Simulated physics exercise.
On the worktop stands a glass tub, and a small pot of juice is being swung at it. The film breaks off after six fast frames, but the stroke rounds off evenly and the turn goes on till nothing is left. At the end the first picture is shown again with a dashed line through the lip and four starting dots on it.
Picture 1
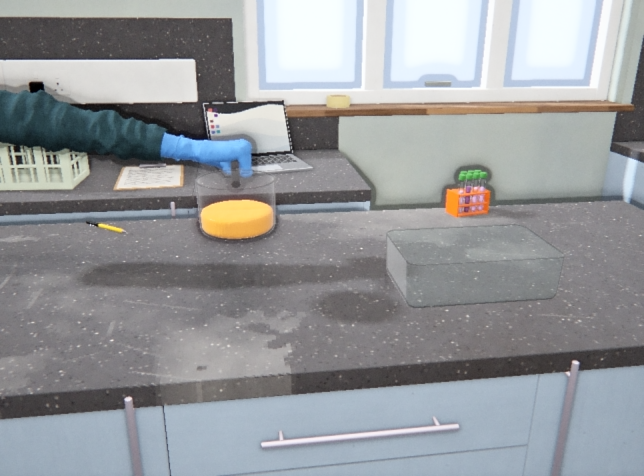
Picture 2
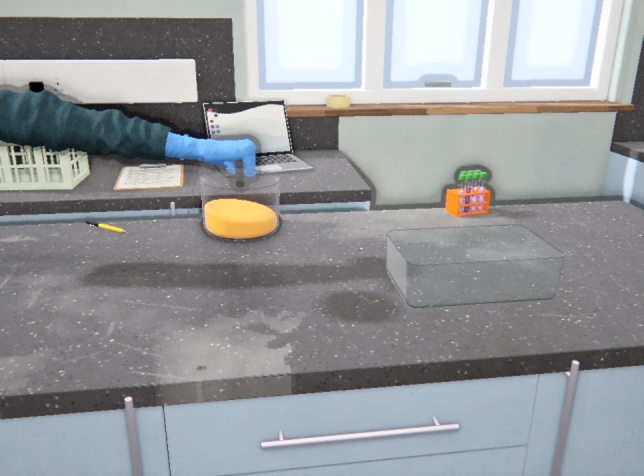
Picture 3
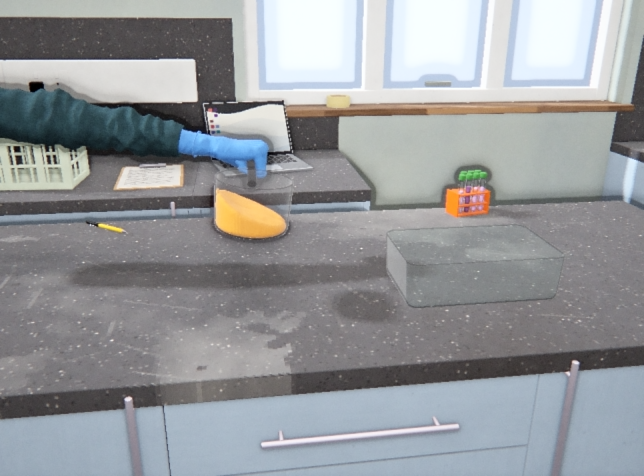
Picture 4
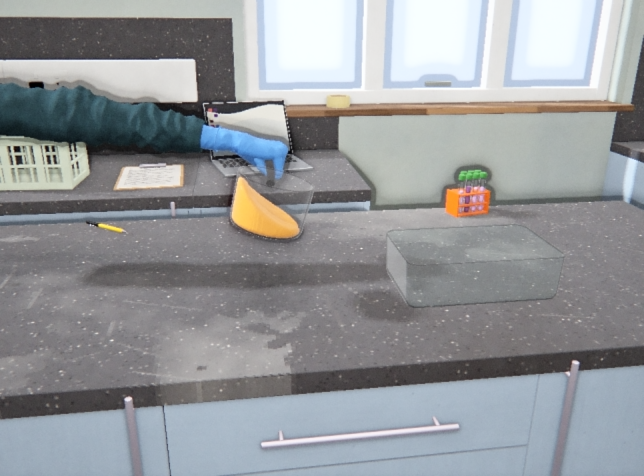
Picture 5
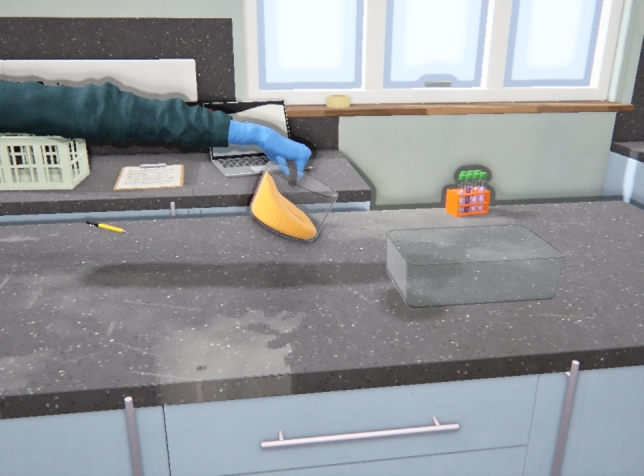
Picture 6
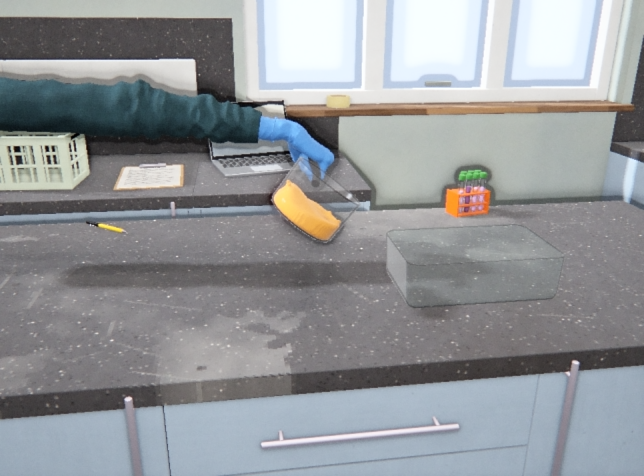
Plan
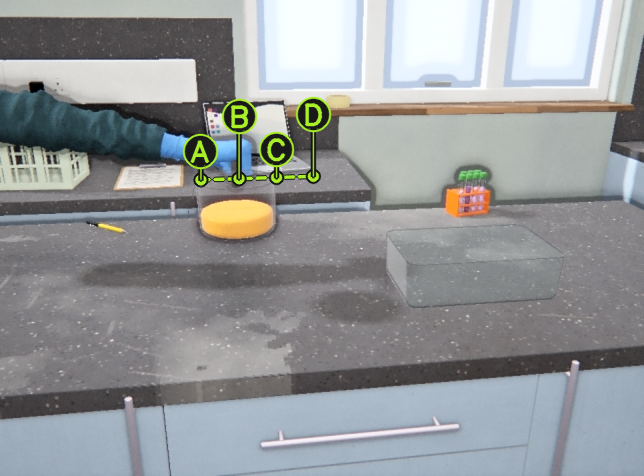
A blue-gloved hand in a dark green sleeve holds a clear pot of orange juice above a speckled dark grey worktop, seen from a fixed, slightly raised view in a bright kitchen. A glass tub stands at right, before an orange rack, with a laptop, clipboard and pale crate behind. The hand carries the pot rightward, tilting it progressively as the juice sloshes up its left side, then levels somewhat.
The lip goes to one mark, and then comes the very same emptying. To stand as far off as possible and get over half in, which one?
Use place B.
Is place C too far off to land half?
No, that is safe.
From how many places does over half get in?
Three of them.
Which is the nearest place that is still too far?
That would be A.
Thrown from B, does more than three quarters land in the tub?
No, it does not.
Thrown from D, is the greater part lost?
No.
On the marked copy, A at (200, 179); B at (239, 178); C at (276, 177); D at (313, 176).
For place A, about 34 % lands in the tub, 59 % falls short and 7 % goes beside or beyond.
For place B, about 64 % lands in the tub, 27 % falls short and 9 % goes beside or beyond.
For place C, about 82 % lands in the tub, 12 % falls short and 6 % goes beside or beyond.
For place D, about 93 % lands in the tub, 4 % falls short and 3 % goes beside or beyond.
